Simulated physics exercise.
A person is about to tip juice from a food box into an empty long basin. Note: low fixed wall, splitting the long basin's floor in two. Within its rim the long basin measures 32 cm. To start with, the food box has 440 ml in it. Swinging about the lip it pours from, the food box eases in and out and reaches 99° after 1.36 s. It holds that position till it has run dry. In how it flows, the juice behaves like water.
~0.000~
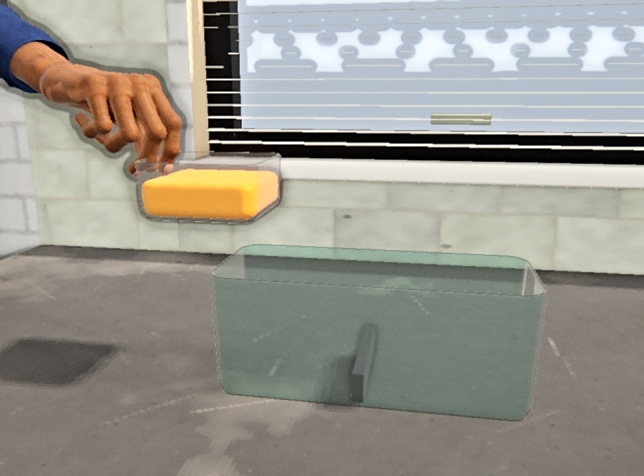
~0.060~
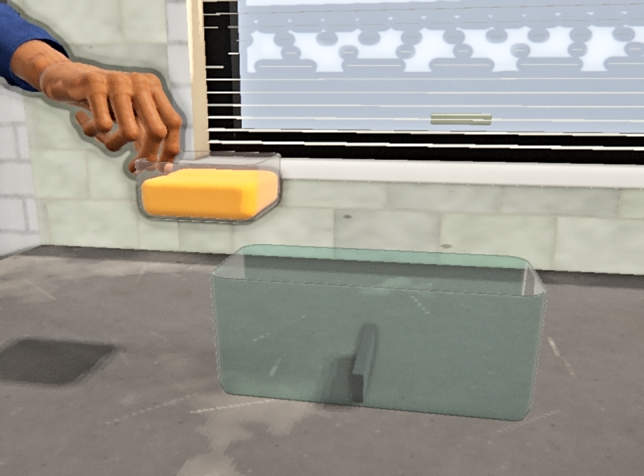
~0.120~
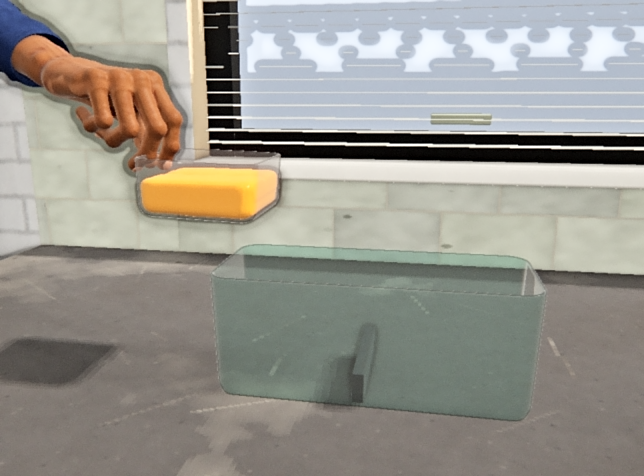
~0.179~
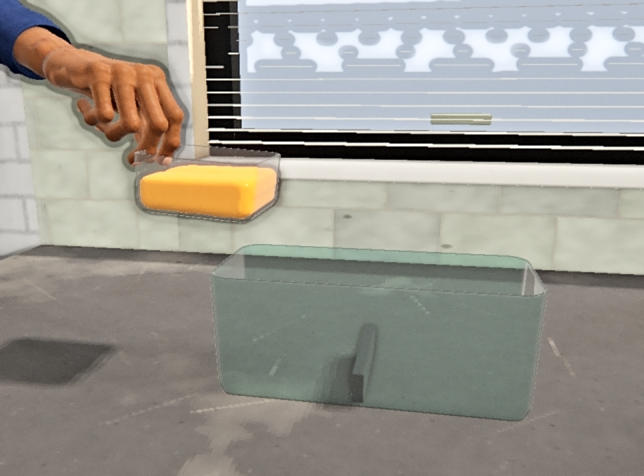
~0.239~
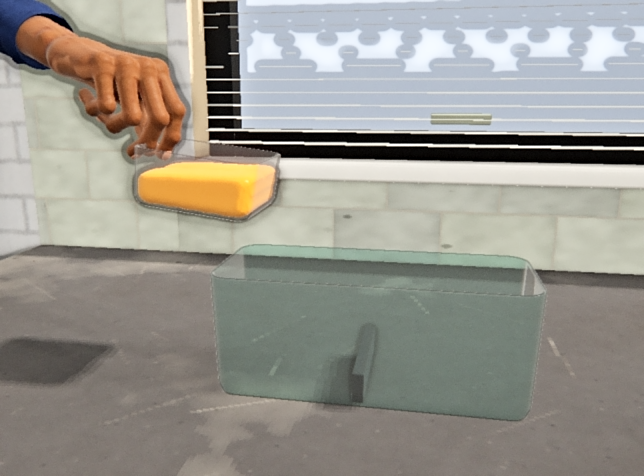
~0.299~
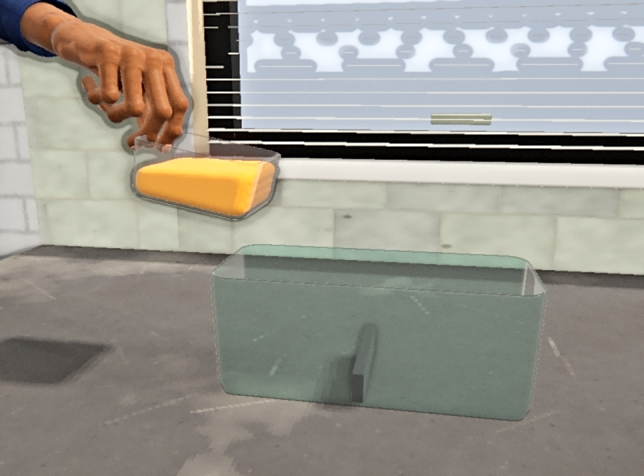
A hand slowly tilting a clear food box of orange juice slightly rightward above an empty, transparent long basin on a counter.
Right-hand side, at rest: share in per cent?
22 per cent.
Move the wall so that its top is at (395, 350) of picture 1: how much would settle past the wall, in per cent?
Around 5 %, I'd say.
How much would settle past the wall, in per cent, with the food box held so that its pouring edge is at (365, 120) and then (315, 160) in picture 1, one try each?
Respectively 95 and 85 %.
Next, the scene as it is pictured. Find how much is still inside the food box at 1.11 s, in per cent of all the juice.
Around 12 percent of it.
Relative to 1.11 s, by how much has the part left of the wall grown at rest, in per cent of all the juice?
Near 22 percent, more or less.
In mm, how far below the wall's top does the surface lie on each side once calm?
About 12 mm left, about 28 mm right.
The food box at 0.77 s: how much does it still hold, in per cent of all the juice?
At that time about 56 in a hundred parts are still held.
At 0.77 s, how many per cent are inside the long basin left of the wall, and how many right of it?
10 left and 0 right, roughly.
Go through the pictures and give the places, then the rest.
It leans 0°; its right rim is at (269, 161); the juice meets the walls at (164, 176) and (269, 179); the long basin's rim runs from (228, 261) to (536, 277); the wall's top is at (364, 350), in the first frame.
It leans 0°; its right rim is at (269, 161); the juice meets the walls at (164, 176) and (269, 179), in the second frame.
It leans 2°; its right rim is at (269, 161); the juice meets the walls at (163, 174) and (268, 177), in the third frame.
It leans 4°; its right rim is at (269, 161); the juice meets the walls at (162, 172) and (268, 175), in the fourth frame.
It leans 7°; its right rim is at (269, 161); the juice meets the walls at (161, 169) and (267, 173), in the fifth frame.
It leans 11°; its right rim is at (268, 162); the juice meets the walls at (159, 164) and (266, 169), in the sixth frame.
Then, 0.77 s in, the tilt is 59° and 57 per cent is still to pour, 10 is left of the wall and 0 right of it.
Then, 1.11 s in, the tilt is 91° and 13 per cent is still to pour, 56 is left of the wall and 20 right of it.
Then, 1.47 s in, the tilt is 99° and 1 per cent is still to pour, 75 is left of the wall and 22 right of it.
Then, 1.86 s in, the tilt is 99° and 0 per cent is still to pour, 77 is left of the wall and 22 right of it.
Finally, 77 per cent lies left of the wall, 22 right of it and 1 outside.
